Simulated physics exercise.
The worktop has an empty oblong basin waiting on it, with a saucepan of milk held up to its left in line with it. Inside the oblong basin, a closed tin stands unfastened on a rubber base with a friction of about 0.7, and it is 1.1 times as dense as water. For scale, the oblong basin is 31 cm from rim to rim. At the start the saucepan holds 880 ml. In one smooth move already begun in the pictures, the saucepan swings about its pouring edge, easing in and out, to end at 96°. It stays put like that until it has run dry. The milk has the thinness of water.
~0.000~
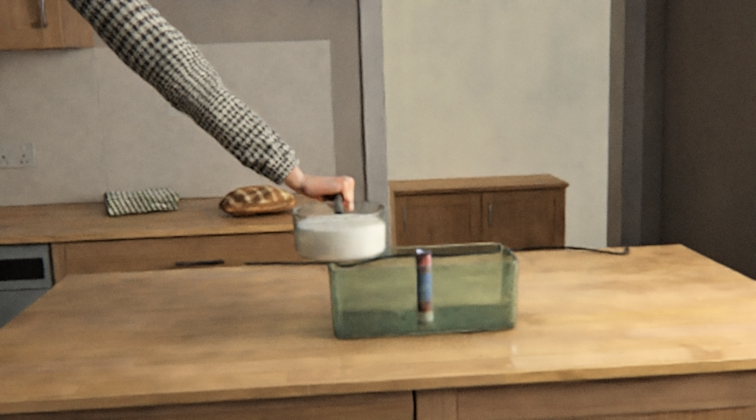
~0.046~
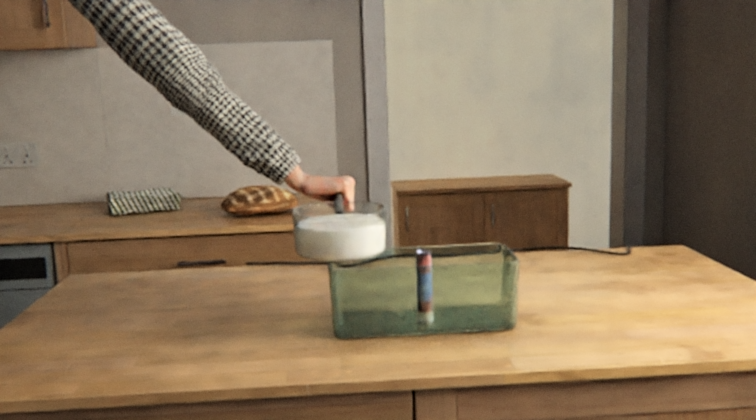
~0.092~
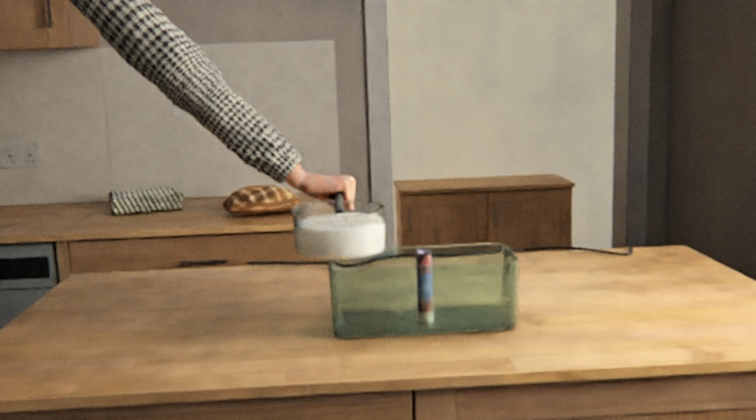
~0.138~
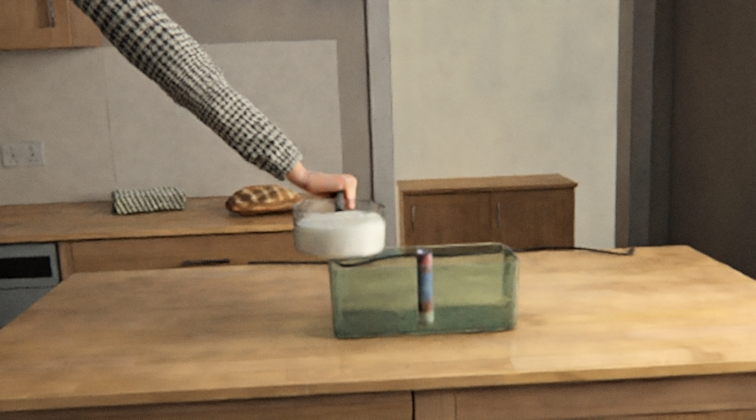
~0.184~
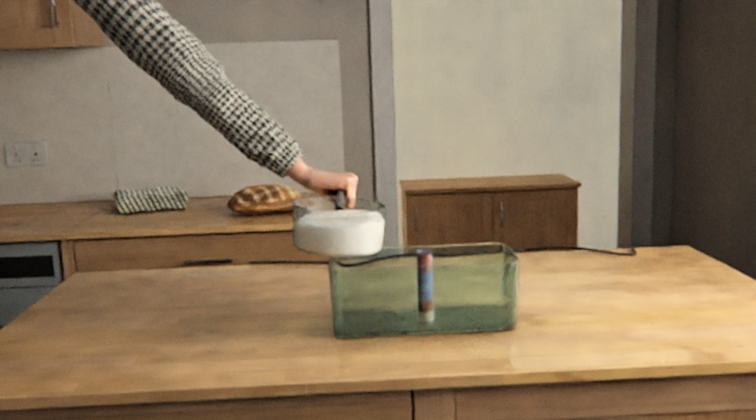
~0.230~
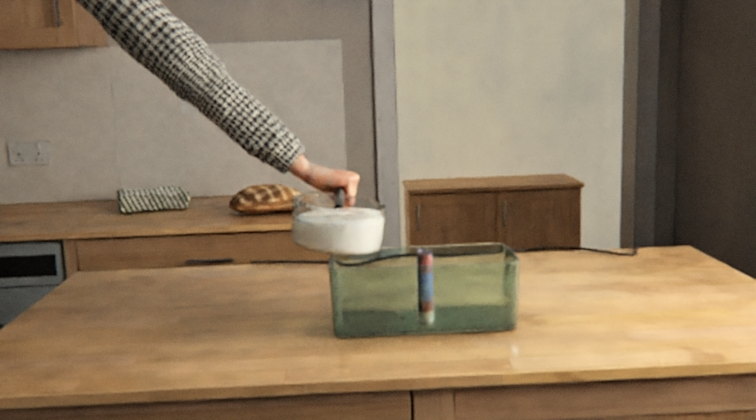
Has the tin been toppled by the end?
No, it is upright.
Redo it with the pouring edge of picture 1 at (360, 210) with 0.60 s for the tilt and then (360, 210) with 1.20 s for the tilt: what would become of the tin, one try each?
Try 1: Tipped over; try 2: Tipped over.
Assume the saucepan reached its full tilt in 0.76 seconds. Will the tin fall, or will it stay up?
Outcome - the tin remains standing.
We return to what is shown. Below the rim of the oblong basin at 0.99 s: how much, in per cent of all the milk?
Close to 66 in a hundred.
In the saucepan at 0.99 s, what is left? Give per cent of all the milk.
Close to 18 in a hundred.
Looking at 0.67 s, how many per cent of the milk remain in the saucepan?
Remaining: Near 74 % of the total.
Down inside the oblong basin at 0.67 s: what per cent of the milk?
Close to 4 in a hundred.
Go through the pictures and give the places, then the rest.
The first picture shows tilt 0°; pouring edge (385, 208); surface from (296, 225) to (383, 221); the oblong basin's rim runs from (329, 262) to (511, 253); the tin's top is at (423, 255).
The second picture shows tilt 0°; pouring edge (385, 209); surface from (295, 224) to (384, 220).
The third picture shows tilt 1°; pouring edge (385, 208); surface from (296, 223) to (384, 219).
The fourth picture shows tilt 3°; pouring edge (385, 208); surface from (295, 222) to (383, 217).
The fifth picture shows tilt 5°; pouring edge (385, 208); surface from (295, 220) to (383, 216).
The sixth picture shows tilt 8°; pouring edge (386, 208); surface from (295, 217) to (383, 214).
After 0.67 s the tilt is 57° and 73 per cent is still to pour; the tin stands where it began.
After 0.99 s the tilt is 89° and 18 per cent is still to pour; the tin stands where it began.
After 1.33 s the tilt is 96° and 2 per cent is still to pour; the tin stands where it began.
After 1.70 s the tilt is 96° and 0 per cent is still to pour; the tin stands where it began.
In the end the tin stands where it began.
